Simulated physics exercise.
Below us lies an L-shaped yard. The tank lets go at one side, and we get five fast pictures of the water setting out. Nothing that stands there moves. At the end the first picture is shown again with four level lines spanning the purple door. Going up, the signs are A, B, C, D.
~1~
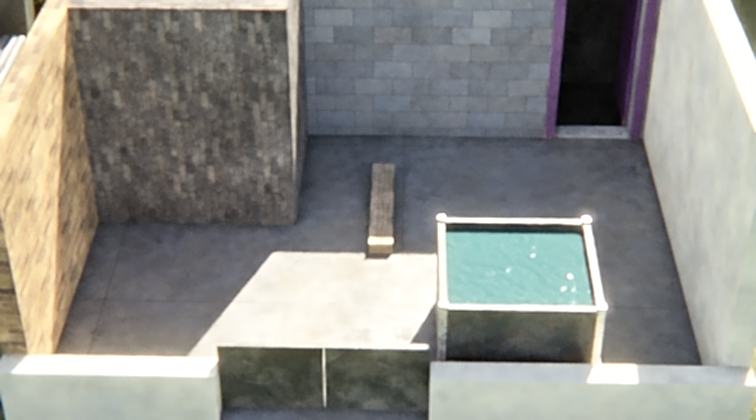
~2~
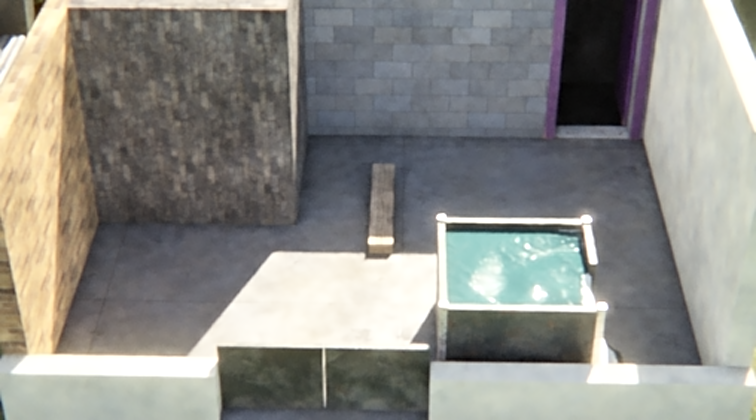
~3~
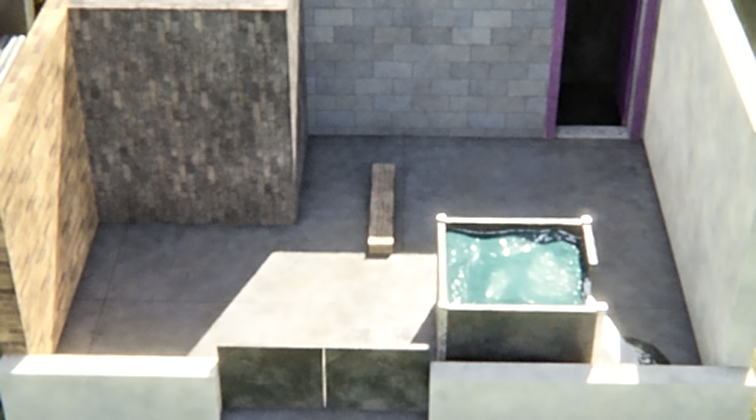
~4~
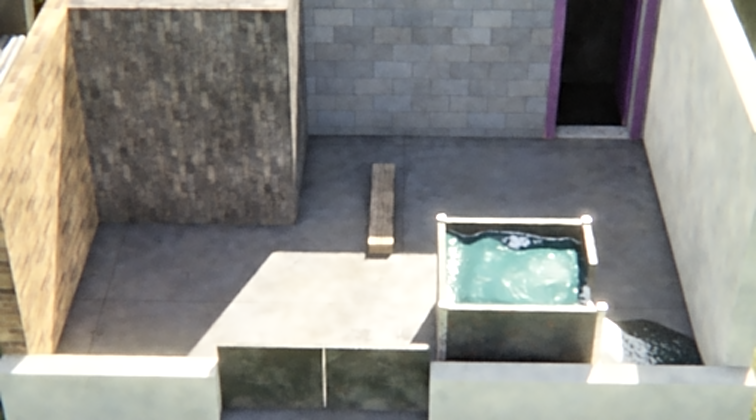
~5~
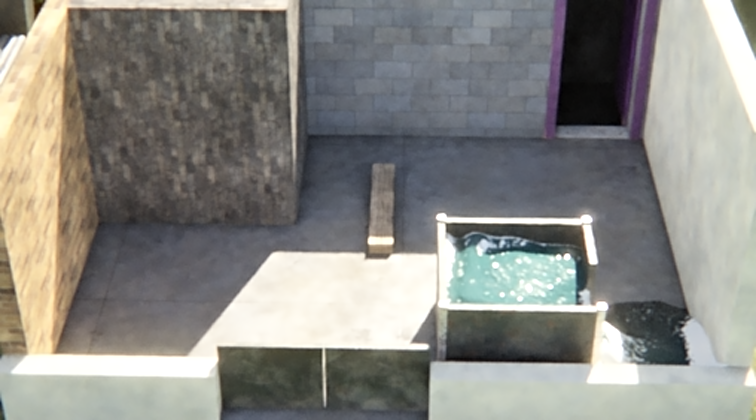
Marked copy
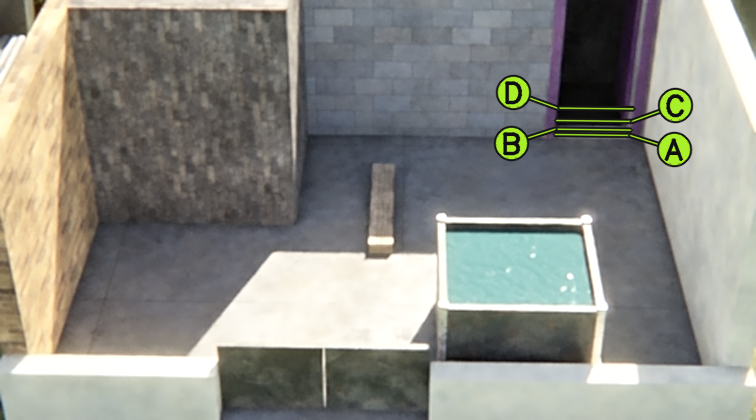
Water in a square tank began to churn as its right side opened, then poured out onto the ground beside it, spreading in a dark puddle toward the white wall while the tank's level dropped.
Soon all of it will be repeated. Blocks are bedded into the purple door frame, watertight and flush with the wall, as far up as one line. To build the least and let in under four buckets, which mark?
Line C just does it.
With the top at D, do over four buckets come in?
No.
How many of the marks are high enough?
Two of the four.
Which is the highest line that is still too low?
Line B.
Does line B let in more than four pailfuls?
Yes, it does.
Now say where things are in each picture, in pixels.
In the first picture, water in the tank at rest, its middle at (517, 269); foot of the purple doorway at (592, 138); shut gate at (324, 356).
In the second picture, water covers 1 % of the ground, its front hidden from here.
In the third picture, water covers 3 % of the ground, its front hidden from here.
In the fourth picture, 5 % of the ground under water, visible out to (685, 344).
In the fifth picture, 7 % of the ground under water, visible out to (690, 316).
In lime, A at (592, 134); B at (593, 129); C at (594, 120); D at (595, 108); from the bottom up A, B, C, D.
For line A, dozens of bucketfuls pour in.
For line B, some 15 bucketfuls get in.
For line C, a bucket or two gets in.
For line D, nothing gets over.
